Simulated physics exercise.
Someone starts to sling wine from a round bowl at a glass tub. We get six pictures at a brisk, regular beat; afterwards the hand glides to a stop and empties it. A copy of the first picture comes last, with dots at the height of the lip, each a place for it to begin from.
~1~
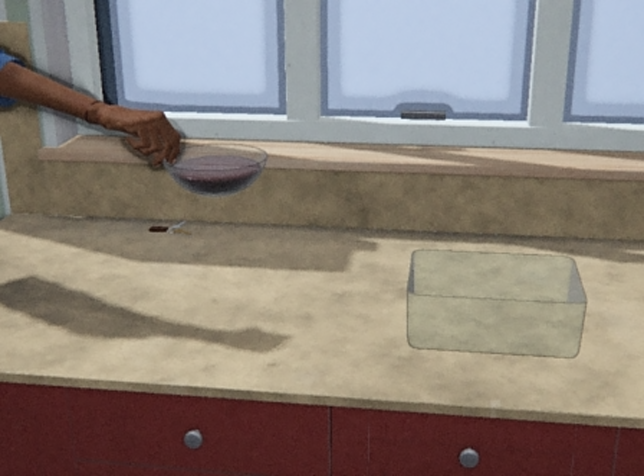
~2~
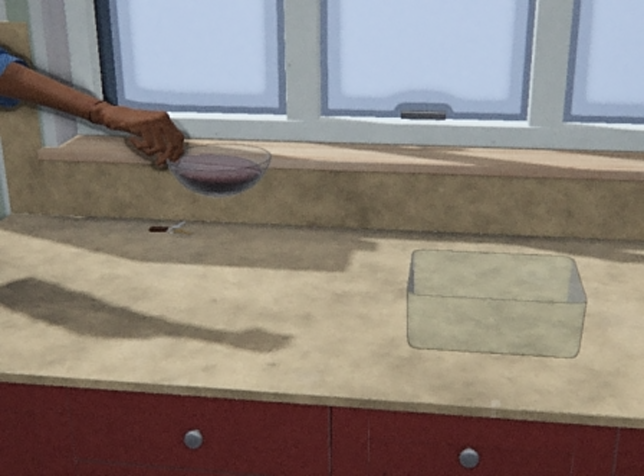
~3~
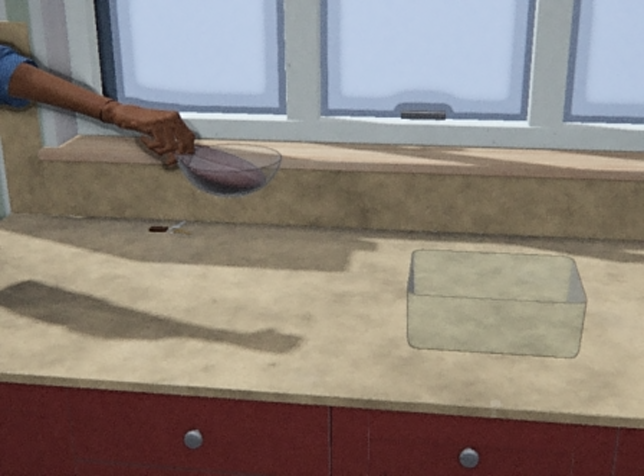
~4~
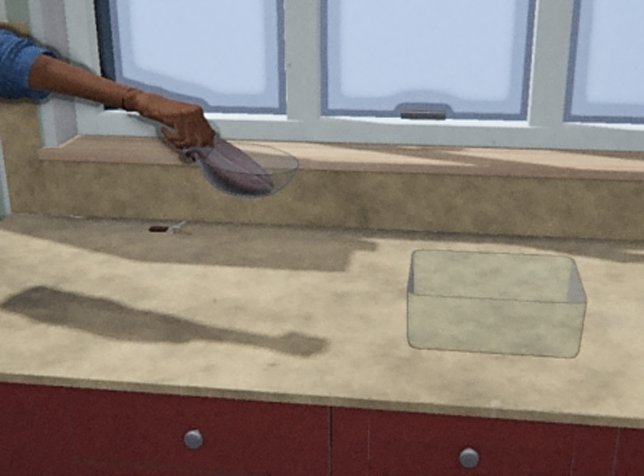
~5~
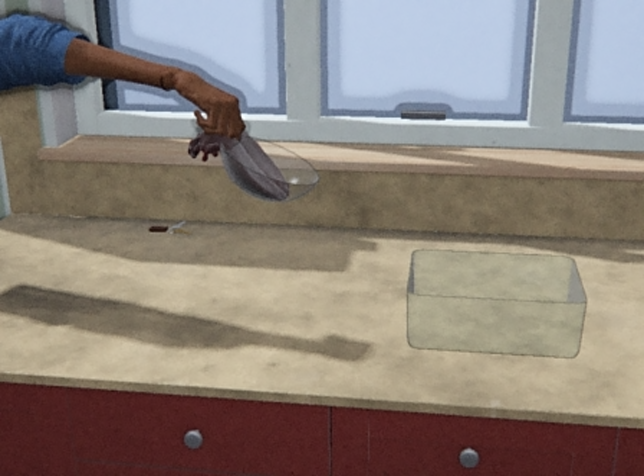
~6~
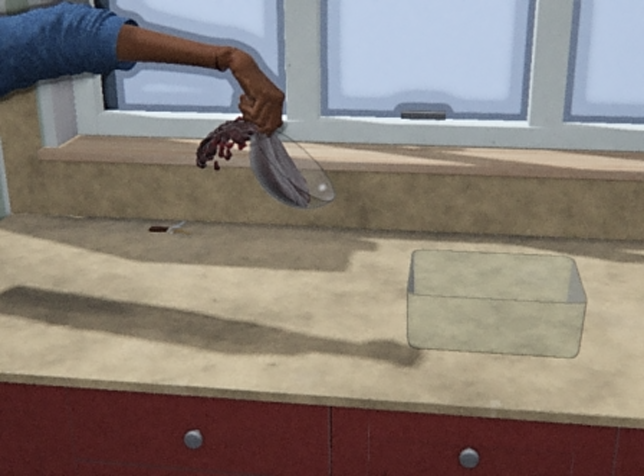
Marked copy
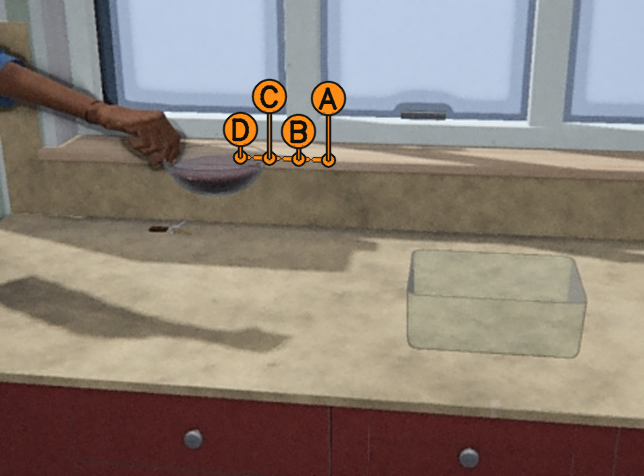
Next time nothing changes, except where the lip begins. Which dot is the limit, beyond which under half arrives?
Spot B just does it.
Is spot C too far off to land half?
Yes.
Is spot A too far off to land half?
No.
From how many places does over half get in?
Two of the four.
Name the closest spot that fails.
That is spot C.
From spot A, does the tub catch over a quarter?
Yes, clearly.
On the marked copy, A at (328, 160); B at (298, 159); C at (269, 158); D at (240, 157).
Choosing A, about 67 % lands in the tub, 21 % falls short and 12 % goes beside or beyond.
Choosing B, about 64 % lands in the tub, 28 % falls short and 8 % goes beside or beyond.
Choosing C, about 27 % lands in the tub, 69 % falls short and 4 % goes beside or beyond.
Choosing D, about 2 % lands in the tub, 96 % falls short.
